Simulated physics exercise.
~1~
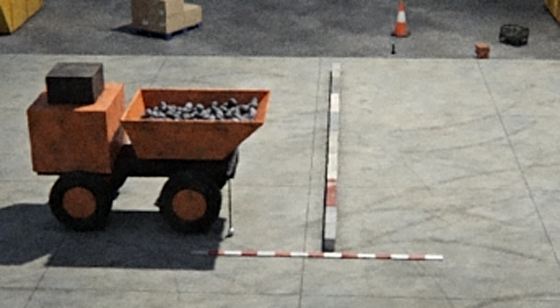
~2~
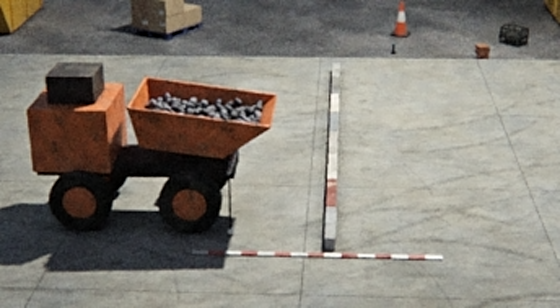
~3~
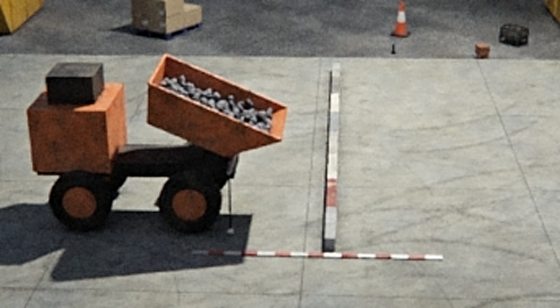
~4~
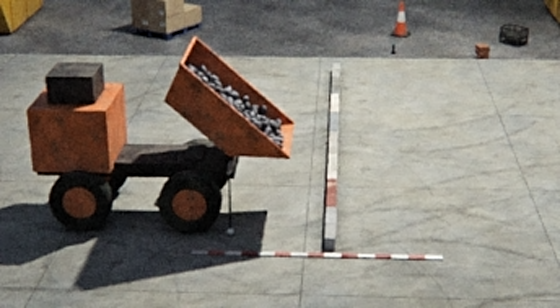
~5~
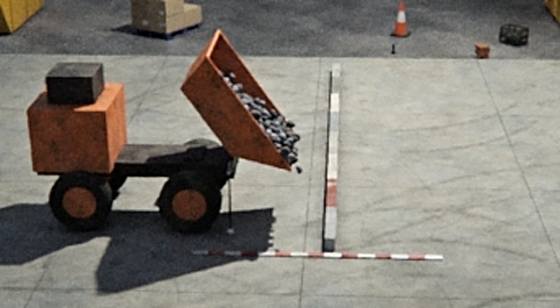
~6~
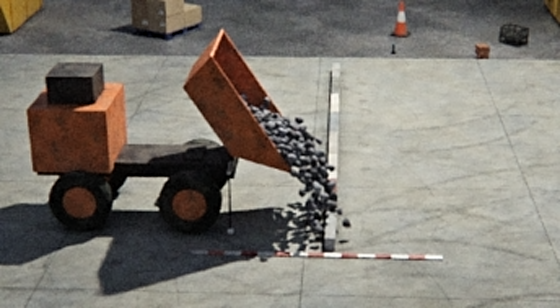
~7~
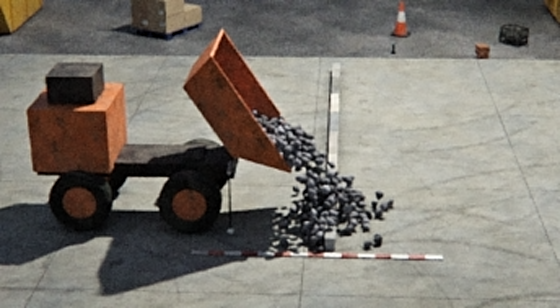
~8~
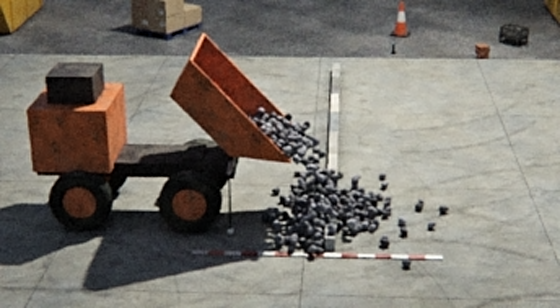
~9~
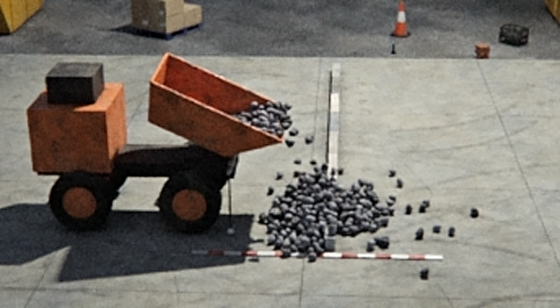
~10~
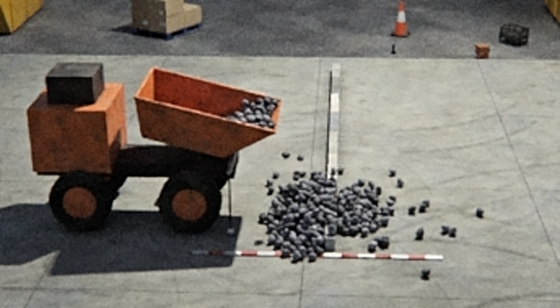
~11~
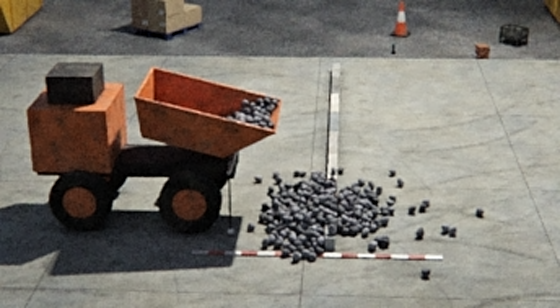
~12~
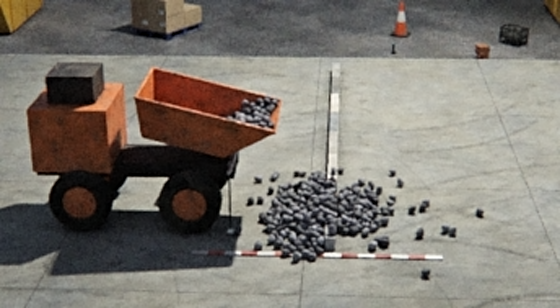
An orange dumper tipped its body steeply to the right, pouring dark stones into a heap around a low kerb, with a few scattering beyond it, then lowered the body partway and stopped, still slightly tilted with some stones left inside.
